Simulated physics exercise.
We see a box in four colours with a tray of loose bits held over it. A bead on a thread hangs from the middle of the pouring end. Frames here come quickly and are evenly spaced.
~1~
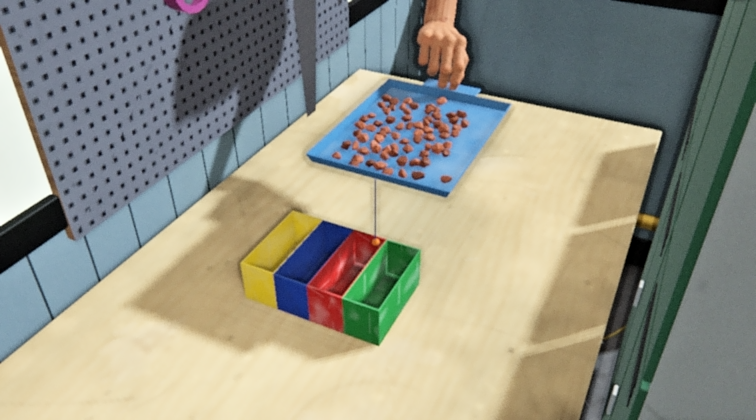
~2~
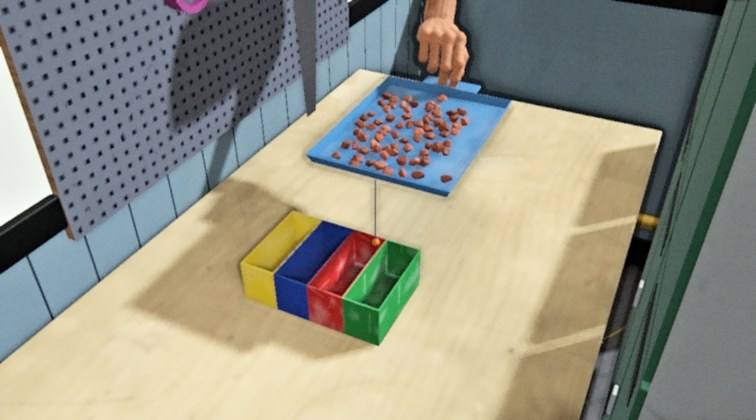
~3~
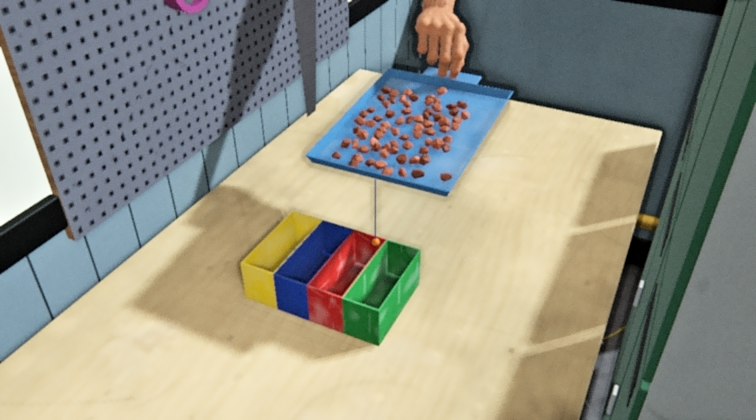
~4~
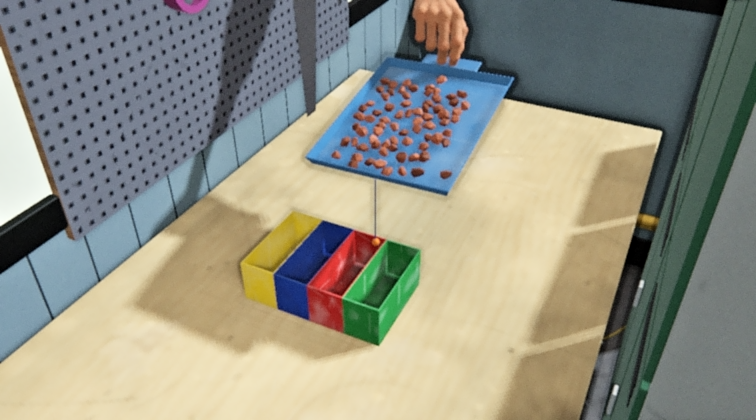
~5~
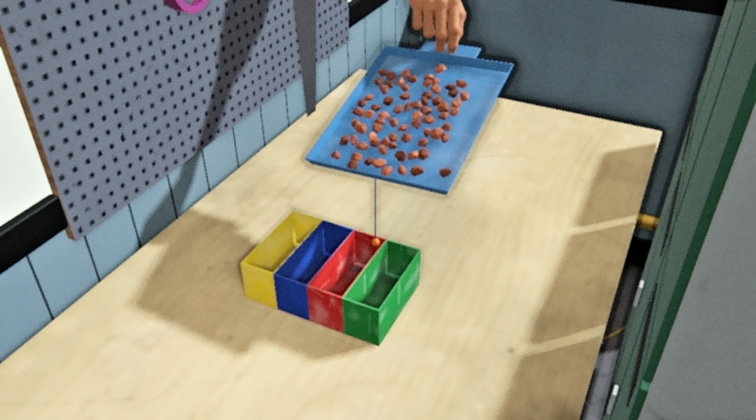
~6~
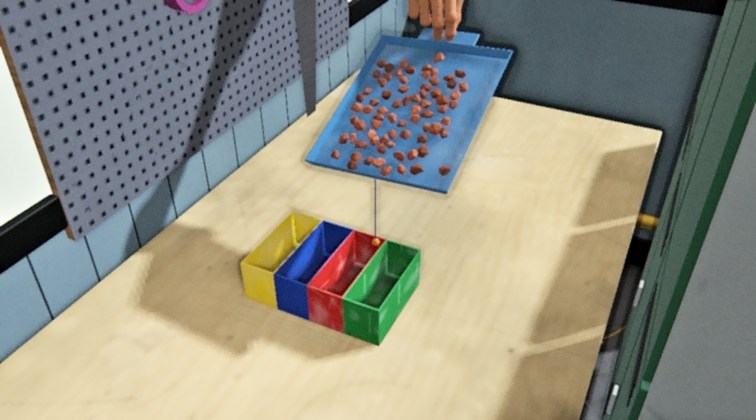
In this clip, a hand grips the far end of a blue tray of small reddish-brown bits and steadily raises it, tilting the tray toward a yellow, blue, red and green box while the bits stay scattered across it.
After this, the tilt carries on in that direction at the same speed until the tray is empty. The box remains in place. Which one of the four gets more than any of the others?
Most: Blue.
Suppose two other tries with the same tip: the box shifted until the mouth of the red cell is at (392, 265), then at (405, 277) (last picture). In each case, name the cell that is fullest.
The yellow one; the yellow cell.
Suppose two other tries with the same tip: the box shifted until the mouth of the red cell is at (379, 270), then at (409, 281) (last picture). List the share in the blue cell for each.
You'd get near 20 per cent and afterwards near 20 per cent.
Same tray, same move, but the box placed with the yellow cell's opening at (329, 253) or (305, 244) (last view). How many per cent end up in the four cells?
70 %, 90 %.
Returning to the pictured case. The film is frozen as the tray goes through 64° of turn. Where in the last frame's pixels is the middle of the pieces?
Mark it at roughly (346, 165) in the final frame.
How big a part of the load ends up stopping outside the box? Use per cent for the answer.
About 10 %.
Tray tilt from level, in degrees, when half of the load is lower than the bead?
80°, roughly.
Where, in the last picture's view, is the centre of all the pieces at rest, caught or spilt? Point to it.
Roughly pixel (320, 292).
Soon after the last picture, tray tipped steeply; most on the tray; about a quarter falling or outside the box.
A little later, tray tipped past a quarter turn; about a third in the blue cell; about a quarter in the red cell; about a quarter in the green cell; a small part in the yellow cell; a small part falling or outside the box.
Later still, tray tipped past a quarter turn; about half in the blue cell; about a quarter in the red cell; about a quarter in the green cell; a small part in the yellow cell; a small part falling or outside the box.
At rest, tray tipped past a quarter turn; about half in the blue cell; about a quarter in the red cell; about a quarter in the green cell; a small part in the yellow cell; a small part outside the box.
